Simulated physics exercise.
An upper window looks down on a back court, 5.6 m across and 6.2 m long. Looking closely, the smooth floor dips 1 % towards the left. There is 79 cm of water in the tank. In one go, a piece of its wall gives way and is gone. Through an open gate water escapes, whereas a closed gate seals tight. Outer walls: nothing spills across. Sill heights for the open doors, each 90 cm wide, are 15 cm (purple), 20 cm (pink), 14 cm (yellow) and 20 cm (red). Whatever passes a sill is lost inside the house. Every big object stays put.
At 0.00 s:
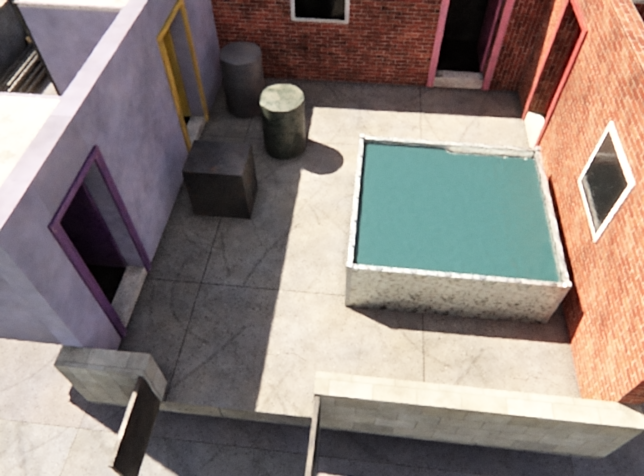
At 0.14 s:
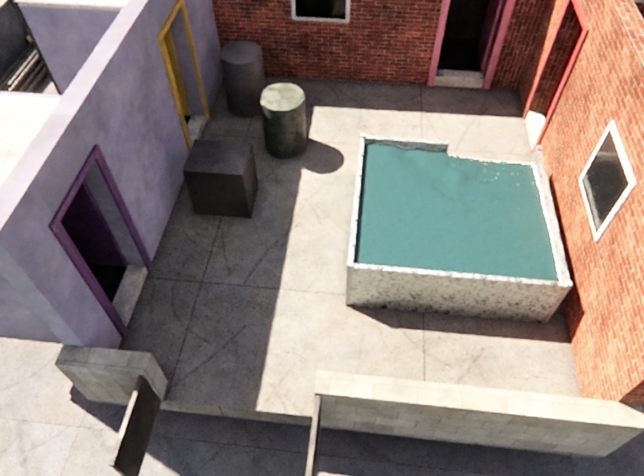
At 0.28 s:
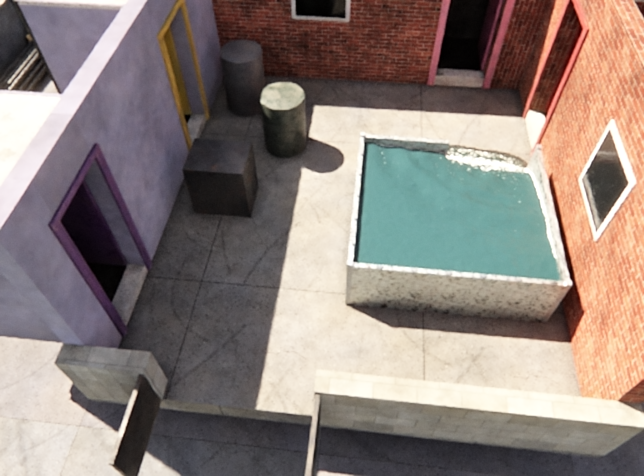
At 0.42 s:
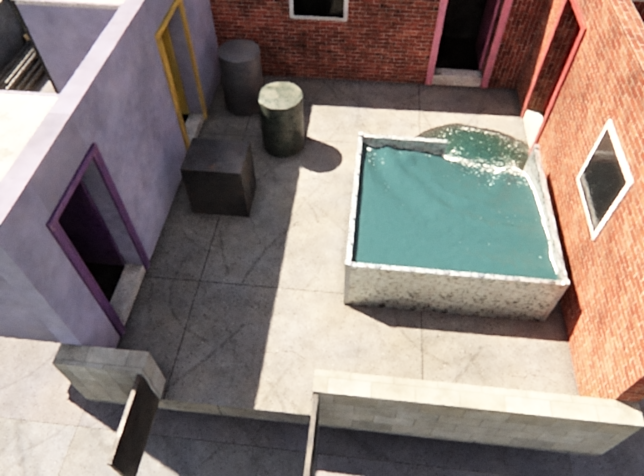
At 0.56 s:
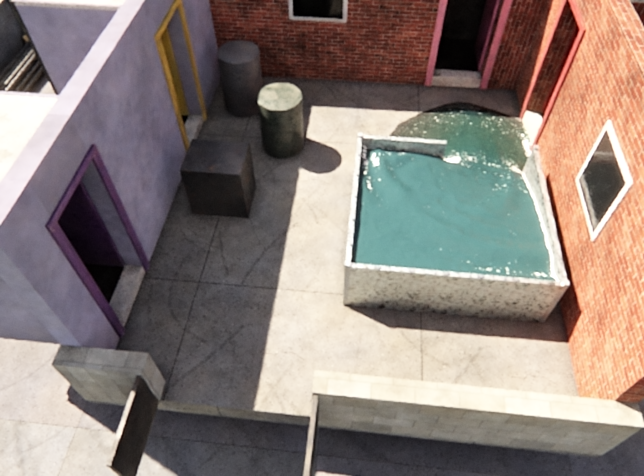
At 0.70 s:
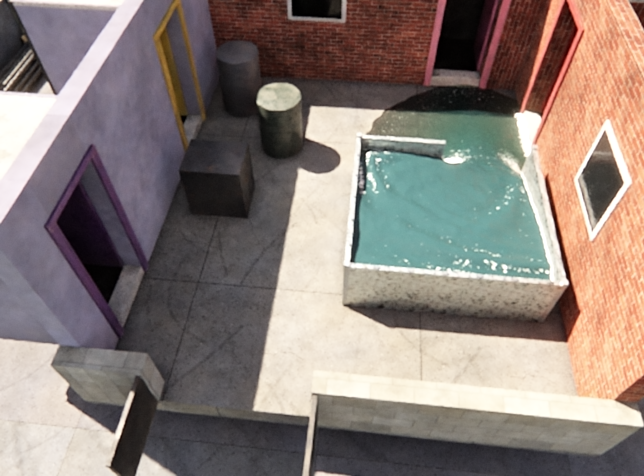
The clip opens on a walled court seen from above, with still, blue-green water filling a square tank beside a brick wall. Part of the tank's far wall disappears, and water pours through the gap. It spreads across the paving behind the tank towards the back wall, while ripples and white flecks cross the surface inside.
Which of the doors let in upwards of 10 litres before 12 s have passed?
In the end purple door: Under the set amount. Pink door: Past the set amount. Yellow door: Past the set amount. Red door: Past the set amount.
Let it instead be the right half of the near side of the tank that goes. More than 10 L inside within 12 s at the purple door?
So for purple: Yes.
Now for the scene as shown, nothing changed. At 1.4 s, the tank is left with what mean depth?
The average depth is around 58 cm.
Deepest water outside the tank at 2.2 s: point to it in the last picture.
It's at about (496, 91) in the last picture.
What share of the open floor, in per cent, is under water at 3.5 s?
I'd guess around 50 %.
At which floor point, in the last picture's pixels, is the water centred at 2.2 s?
Around (445, 188).
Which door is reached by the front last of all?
The purple one.
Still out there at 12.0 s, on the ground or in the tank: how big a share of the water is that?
About 72 percent of the water remains.
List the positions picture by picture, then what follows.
The first frame shows still water, 79 cm deep, in the tank at (451, 206).
In the second frame, the front is at a hidden place, 0.7 m from the gap on the tank's far side; 0.4 m2 of floor is under water; 79 cm left at the back of the tank.
In the third frame, the front is at a hidden place, 1.0 m from the gap on the tank's far side; 1.2 m2 of floor is under water; 79 cm left at the back of the tank.
In the fourth frame, the front is at (451, 127), 1.5 m from the gap on the tank's far side; 2.3 m2 of floor is under water; 79 cm left at the back of the tank.
In the fifth frame, water pours out on the tank's far side and has run 2.1 m, to (459, 105); typically 8 cm deep outside, 78 cm at the tank's back.
In the sixth frame, the front is at (482, 88), 2.6 m from the gap on the tank's far side; 5.5 m2 of floor is under water; 72 cm left at the back of the tank.
After 1.4 s water covers 25 % of the floor and is deepest (64 cm) near (506, 92); purple door not reached, pink door 37 cm at the sill, 58 L in, yellow door not reached, red door 30 cm at the sill, 6 L in.
After 2.2 s water covers 30 % of the floor and is deepest (56 cm) near (496, 91); purple door not reached, pink door 44 cm at the sill, 171 L in, yellow door not reached, red door 27 cm at the sill, 36 L in.
After 3.5 s water covers 50 % of the floor and is deepest (42 cm) near (221, 76); purple door not reached, pink door 33 cm at the sill, 327 L in, yellow door 16 cm at the sill, 0 L in, red door 27 cm at the sill, 69 L in.
After 7.0 s water covers 85 % of the floor and is deepest (27 cm) near (192, 152); purple door 5 cm at the sill, 0 L in, pink door 19 cm at the sill, 414 L in, yellow door 21 cm at the sill, 46 L in, red door 16 cm at the sill, 96 L in.
After 12.0 s water covers 100 % of the floor and is deepest (18 cm) near (262, 96); purple door 10 cm at the sill, 0 L in, pink door 11 cm at the sill, 414 L in, yellow door 17 cm at the sill, 90 L in, red door 11 cm at the sill, 96 L in.
